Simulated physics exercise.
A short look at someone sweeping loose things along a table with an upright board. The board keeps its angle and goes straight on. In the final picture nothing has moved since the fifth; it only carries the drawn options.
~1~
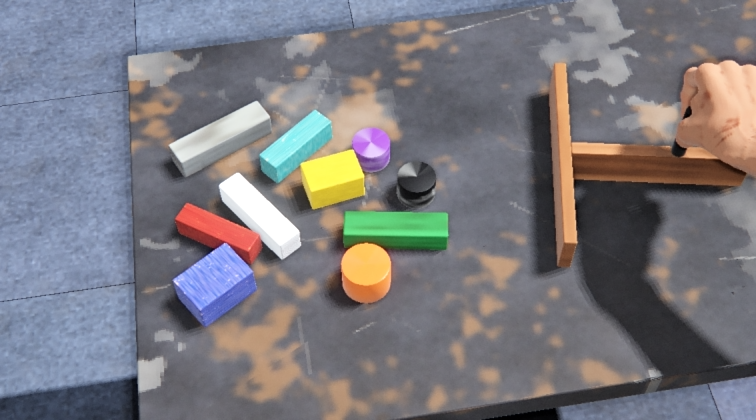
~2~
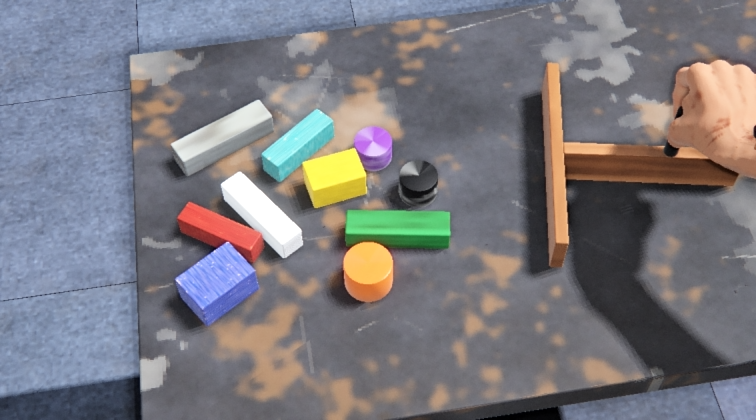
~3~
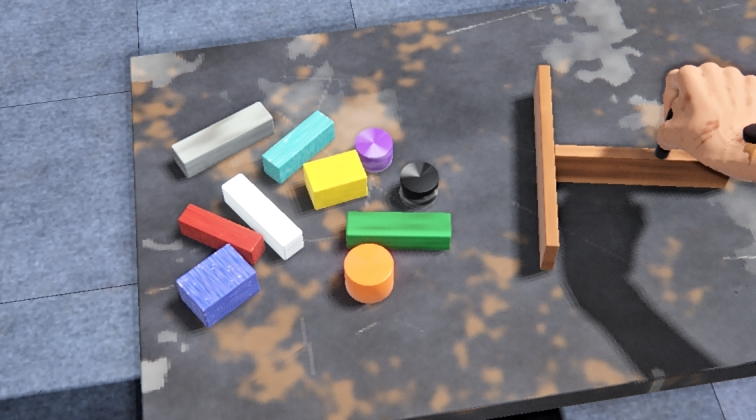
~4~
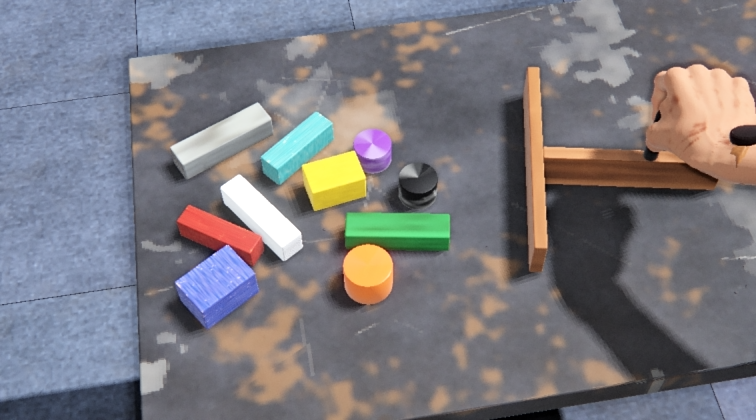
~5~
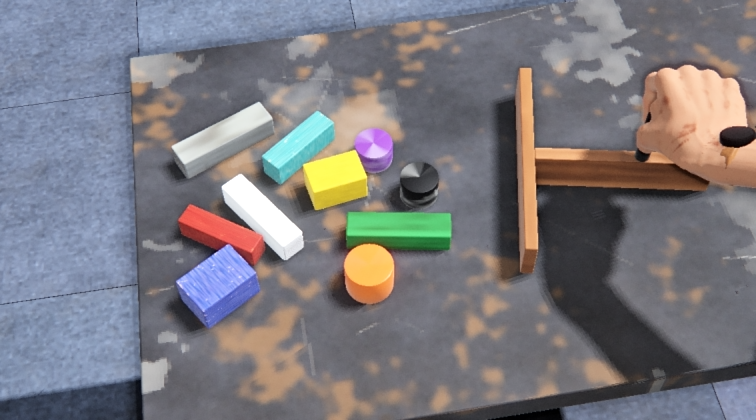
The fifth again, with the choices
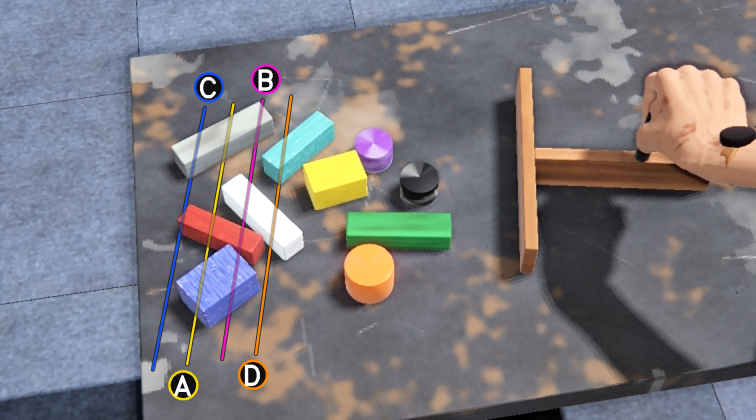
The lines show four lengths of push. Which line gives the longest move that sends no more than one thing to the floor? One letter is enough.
No farther than B.
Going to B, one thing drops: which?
The red bar goes over.
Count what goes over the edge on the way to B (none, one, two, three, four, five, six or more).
One.
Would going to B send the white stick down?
No.
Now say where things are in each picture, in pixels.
The first frame shows purple tin (371, 150); orange tin (366, 273); green stick (396, 231).
The second frame shows board (557, 147); white stick (261, 215).
The third frame shows board (549, 150); blue block (219, 285).
The fourth frame shows board (537, 152); black tin (418, 187).
The fifth frame shows board (528, 152); turquoise bar (299, 147); purple tin (374, 151); orange tin (369, 274).
On the marked copy, A at (212, 223); B at (244, 218); C at (181, 227); D at (275, 214).
Taking B. A third of the way, board (428, 167); green stick (366, 234); black tin (401, 186).
Two thirds of the way, board (325, 181); red bar (167, 228); blue block (214, 288).
When it is over, board (245, 192); red bar over the edge; white stick (148, 200); one fallen.
As for the rest, A drops three; C drops five; D is within the limit but short.
